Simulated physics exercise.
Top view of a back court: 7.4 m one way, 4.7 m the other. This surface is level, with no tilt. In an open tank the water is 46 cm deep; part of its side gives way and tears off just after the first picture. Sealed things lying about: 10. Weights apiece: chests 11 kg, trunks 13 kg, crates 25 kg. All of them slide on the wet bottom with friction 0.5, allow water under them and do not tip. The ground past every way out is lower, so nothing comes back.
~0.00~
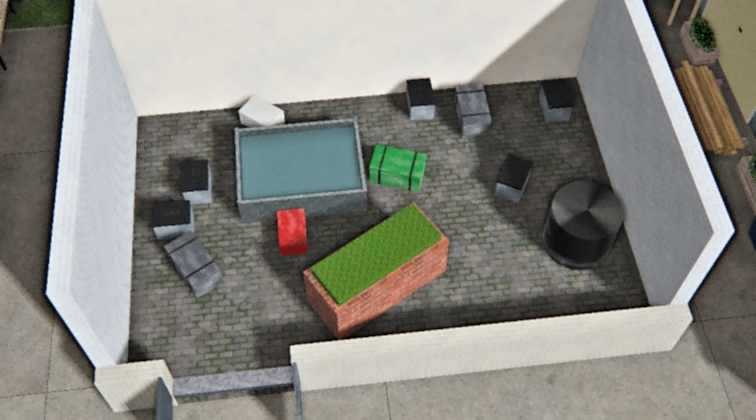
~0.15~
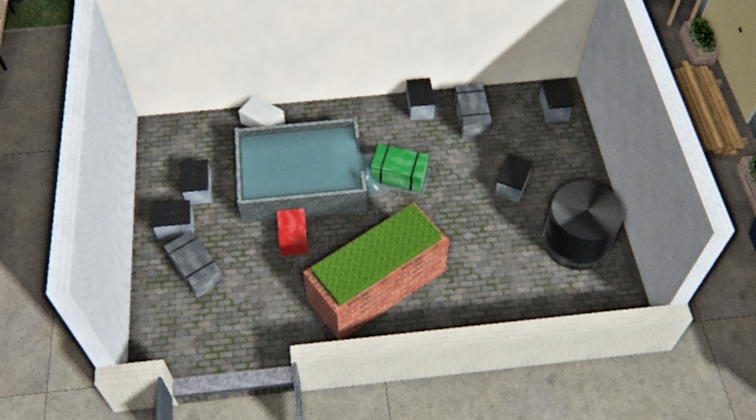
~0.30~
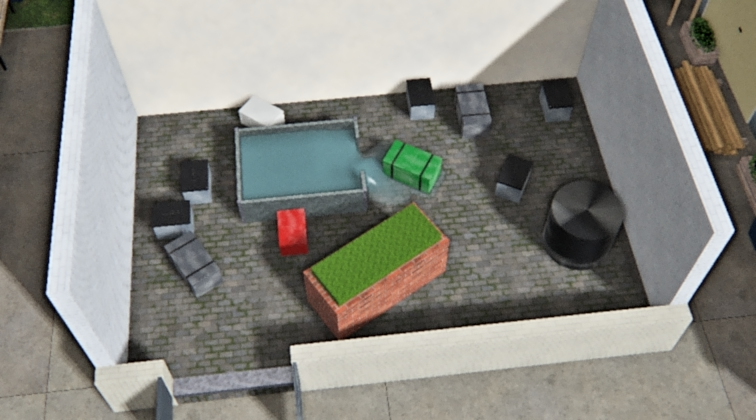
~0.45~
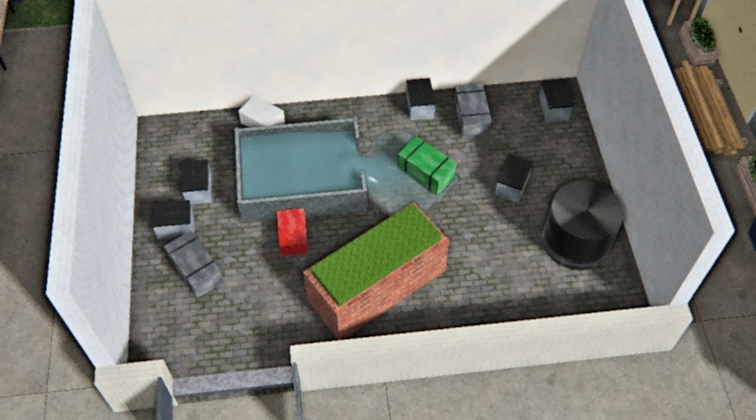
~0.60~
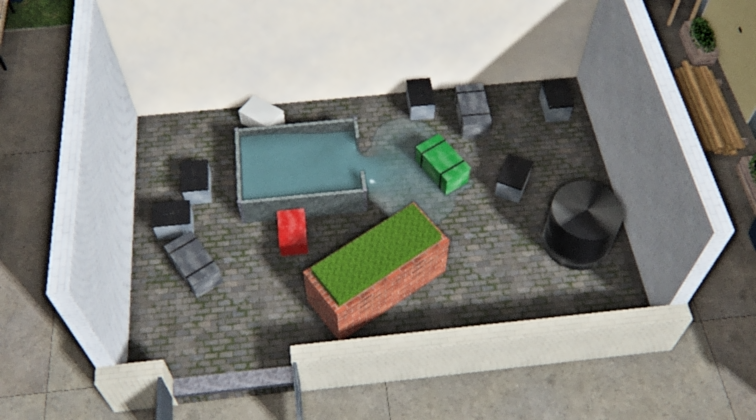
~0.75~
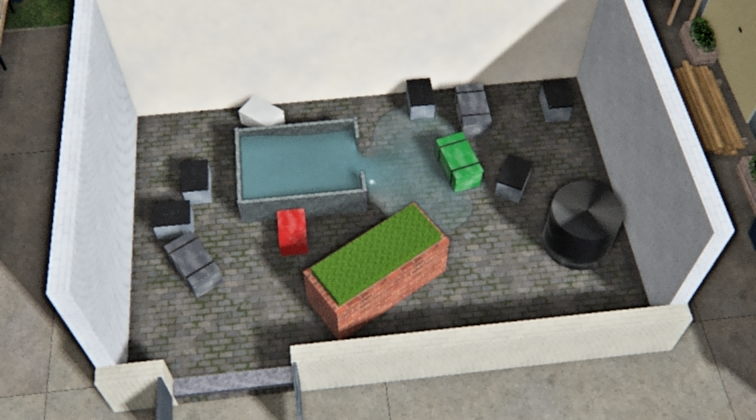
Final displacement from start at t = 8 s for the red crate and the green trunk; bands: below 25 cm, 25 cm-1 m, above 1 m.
The red crate will be roughly where it started; the green trunk will be over a metre off.
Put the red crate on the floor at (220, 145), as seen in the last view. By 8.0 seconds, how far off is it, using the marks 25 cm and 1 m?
As it turns out, it barely budges.
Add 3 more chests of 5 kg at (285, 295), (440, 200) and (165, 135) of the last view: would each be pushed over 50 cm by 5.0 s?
Order as asked - not as far, farther, not as far.
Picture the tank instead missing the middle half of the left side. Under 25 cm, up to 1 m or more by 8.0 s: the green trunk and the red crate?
Well, the green trunk basically stays there and the red crate basically stays there.
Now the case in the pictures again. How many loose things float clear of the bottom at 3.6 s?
Count at that moment: 4.
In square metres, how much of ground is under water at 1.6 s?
Roughly 11.0 m2.
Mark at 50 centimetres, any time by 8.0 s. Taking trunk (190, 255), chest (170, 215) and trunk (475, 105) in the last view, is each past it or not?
Within the limit, then within the limit, then beyond the limit.
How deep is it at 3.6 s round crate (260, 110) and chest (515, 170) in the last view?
First roughly 0 cm, second roughly 9 cm.
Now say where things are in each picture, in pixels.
The red crate at (292, 227), on the bottom; the green trunk at (398, 161), on the bottom; 2.4 m2 under water; 0 of 10 have shifted, in the first frame.
The red crate at (292, 227), on the bottom; the green trunk at (400, 161), on the bottom; water covers 2.6 m2; 0 of 10 have shifted, in the second frame.
The red crate at (292, 227) rests on the ground; the green trunk at (413, 159), on the bottom, 22 cm from its start; 3.0 m2 under water; 1 of 10 have shifted, in the third frame.
The red crate at (292, 227) rests on the ground; the green trunk at (427, 158) rests on the ground, 45 cm from its start; 3.7 m2 under water; 1 of 10 have shifted, in the fourth frame.
The red crate at (292, 227), on the bottom; the green trunk at (443, 157) rests on the ground, 70 cm from its start; 4.6 m2 under water; 1 of 10 have shifted, in the fifth frame.
The red crate at (292, 227), on the bottom; the green trunk at (459, 155), on the bottom, 95 cm from its start; 5.5 m2 under water; 1 of 10 have shifted, in the sixth frame.
After 1.6 s the red crate is near (292, 227), 0.0 m from its start, aground; the green trunk is near (535, 140), 2.2 m from its start, aground; 0 of 10 are out; 0 afloat.
After 3.6 s the red crate is near (292, 227), 0.0 m from its start, aground; the green trunk is near (575, 121), 2.9 m from its start, afloat; 0 of 10 are out; 4 afloat.
After 5.6 s the red crate is near (292, 227), 0.0 m from its start, aground; the green trunk is near (547, 168), 2.3 m from its start, afloat; 0 of 10 are out; 4 afloat.
After 8.0 s the red crate is near (292, 227), 0.0 m from its start, aground; the green trunk is near (523, 204), 2.0 m from its start, afloat; 0 of 10 are out; 4 afloat.
